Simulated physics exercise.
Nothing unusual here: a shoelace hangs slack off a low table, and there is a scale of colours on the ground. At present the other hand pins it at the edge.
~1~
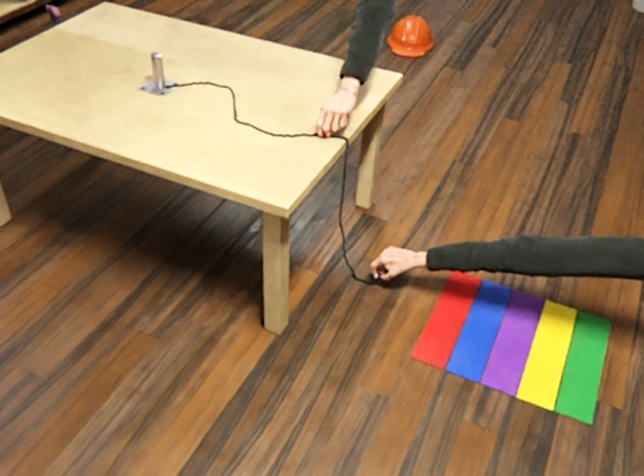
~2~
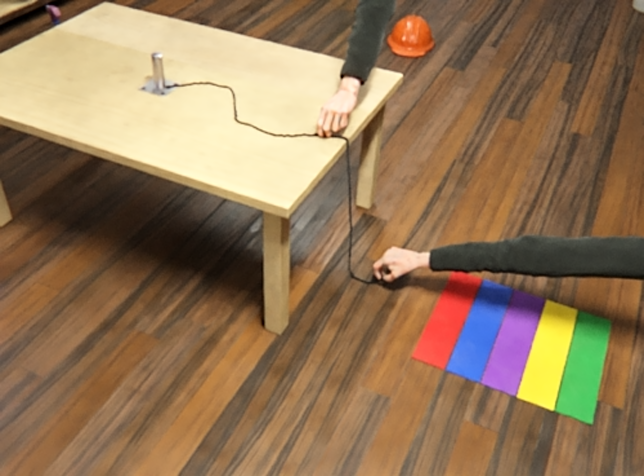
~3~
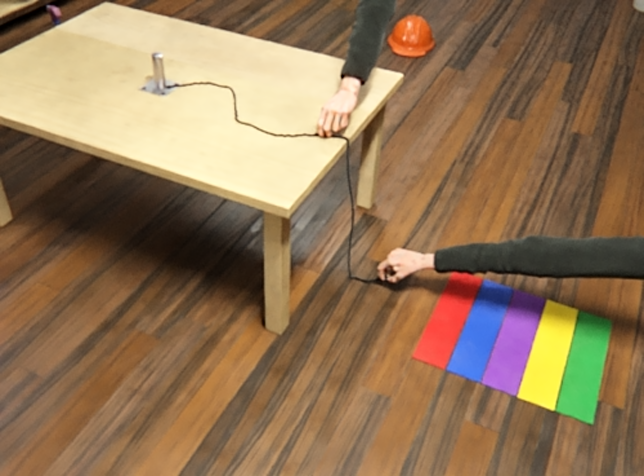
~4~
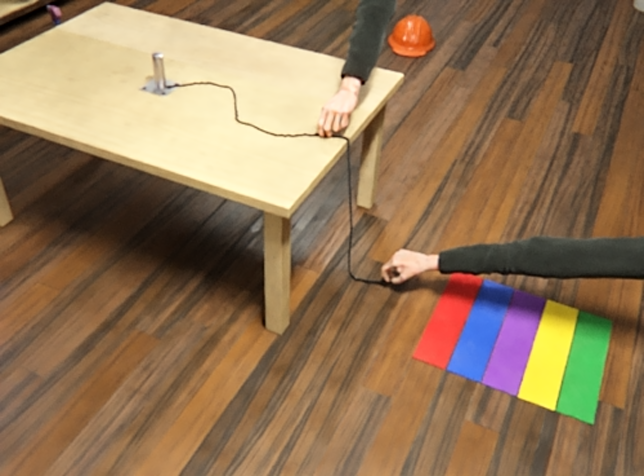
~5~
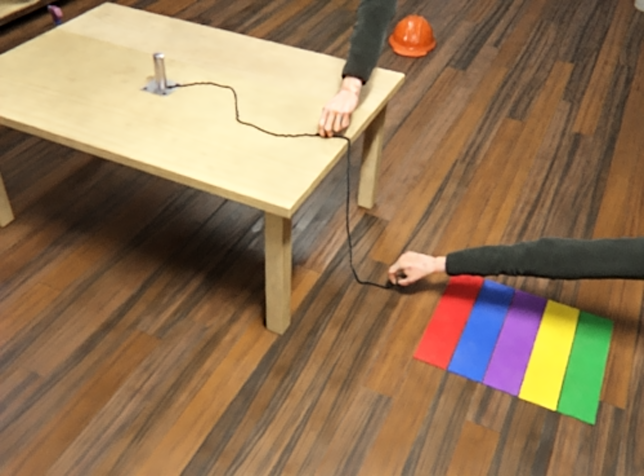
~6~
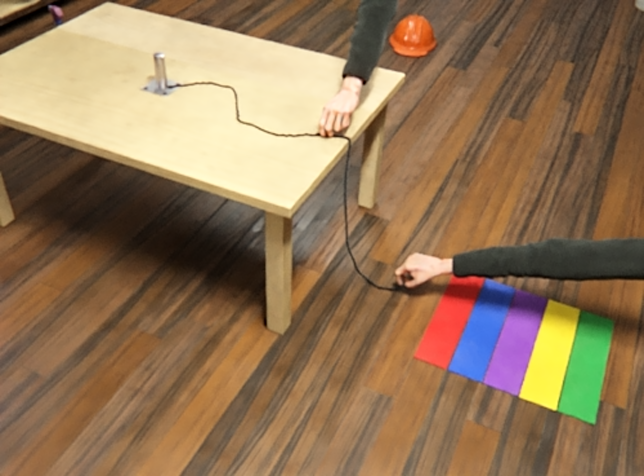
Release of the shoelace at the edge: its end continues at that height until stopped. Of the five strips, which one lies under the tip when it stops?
The yellow strip.
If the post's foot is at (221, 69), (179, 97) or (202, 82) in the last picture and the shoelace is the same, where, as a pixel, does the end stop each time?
(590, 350), (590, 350) and (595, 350).
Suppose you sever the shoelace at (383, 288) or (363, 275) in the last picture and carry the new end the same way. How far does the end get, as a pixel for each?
Roughly at (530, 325) the first time and at (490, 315) the second.
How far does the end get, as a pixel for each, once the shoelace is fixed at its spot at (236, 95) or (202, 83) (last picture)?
First try at (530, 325), second at (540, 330).
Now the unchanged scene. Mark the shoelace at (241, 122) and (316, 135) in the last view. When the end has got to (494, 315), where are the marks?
About (293, 126), and the other about (354, 167).
Soon after, end near (494, 315); over blue.
Then, end near (535, 329); over purple.
At full stretch, end near (559, 337); over yellow. The end stops over the yellow strip.
